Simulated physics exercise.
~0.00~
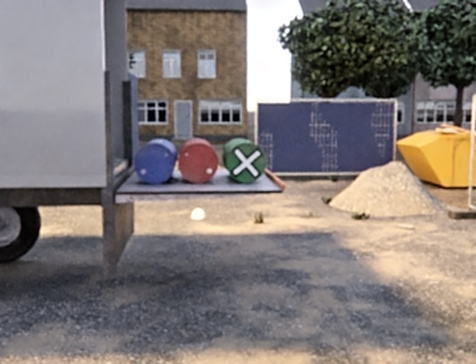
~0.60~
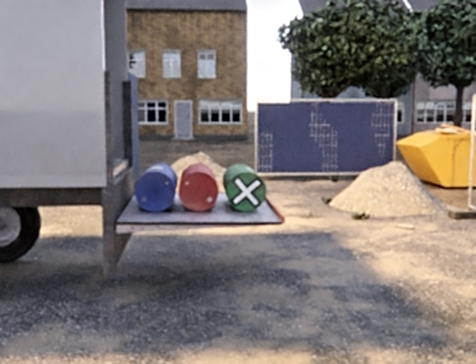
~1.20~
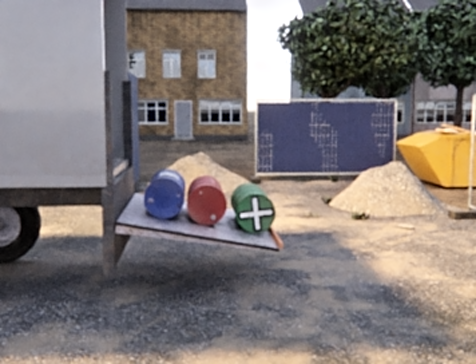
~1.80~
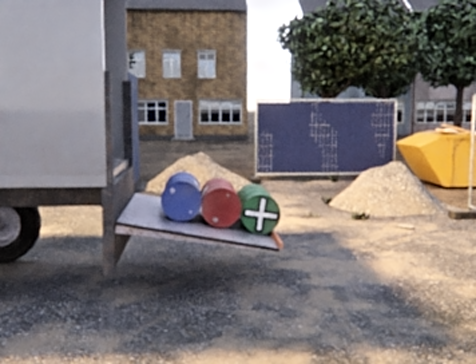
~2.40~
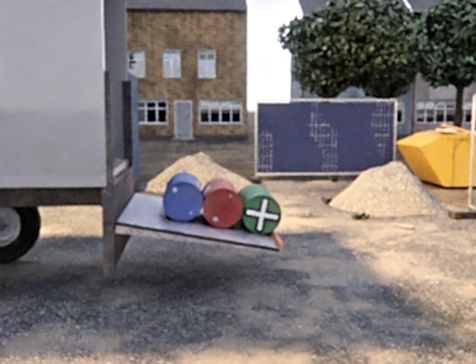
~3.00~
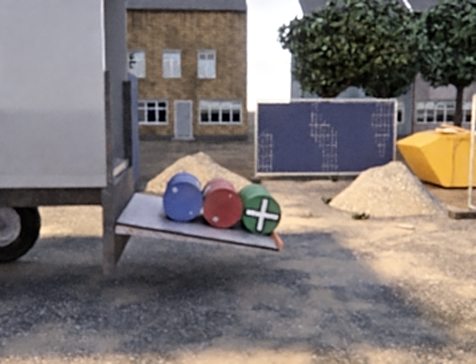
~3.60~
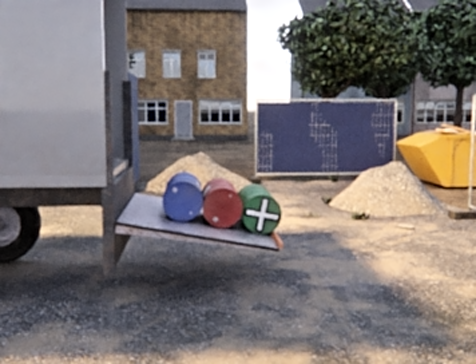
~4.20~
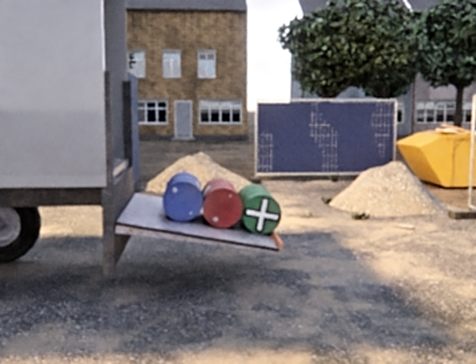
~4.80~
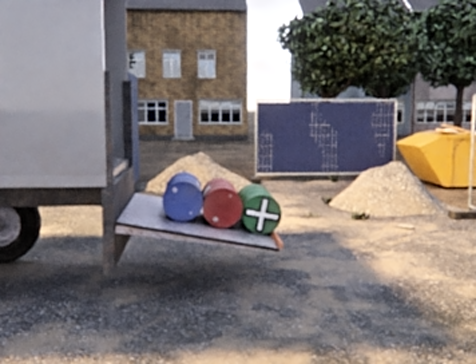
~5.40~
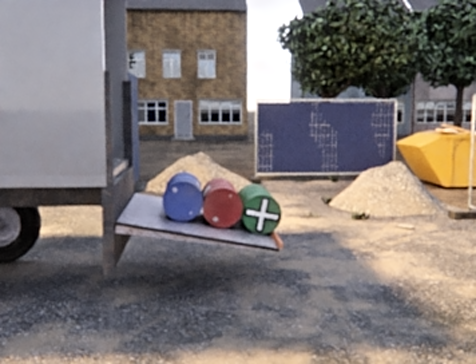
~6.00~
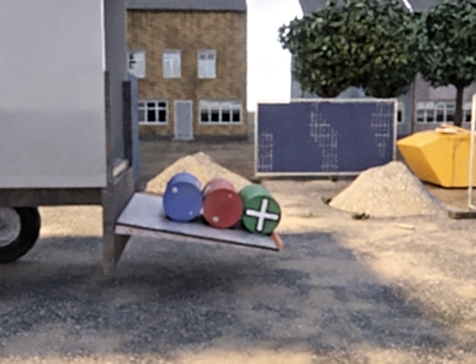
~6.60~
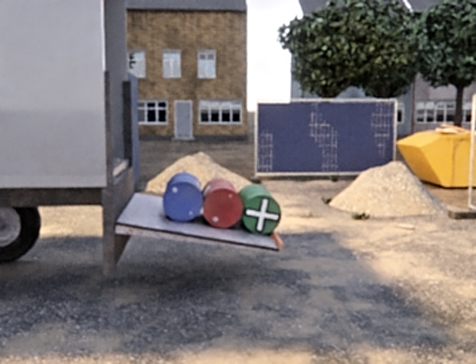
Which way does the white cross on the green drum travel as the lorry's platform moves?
The white cross travels downward, first as the platform sinks and then as its outer end tips.
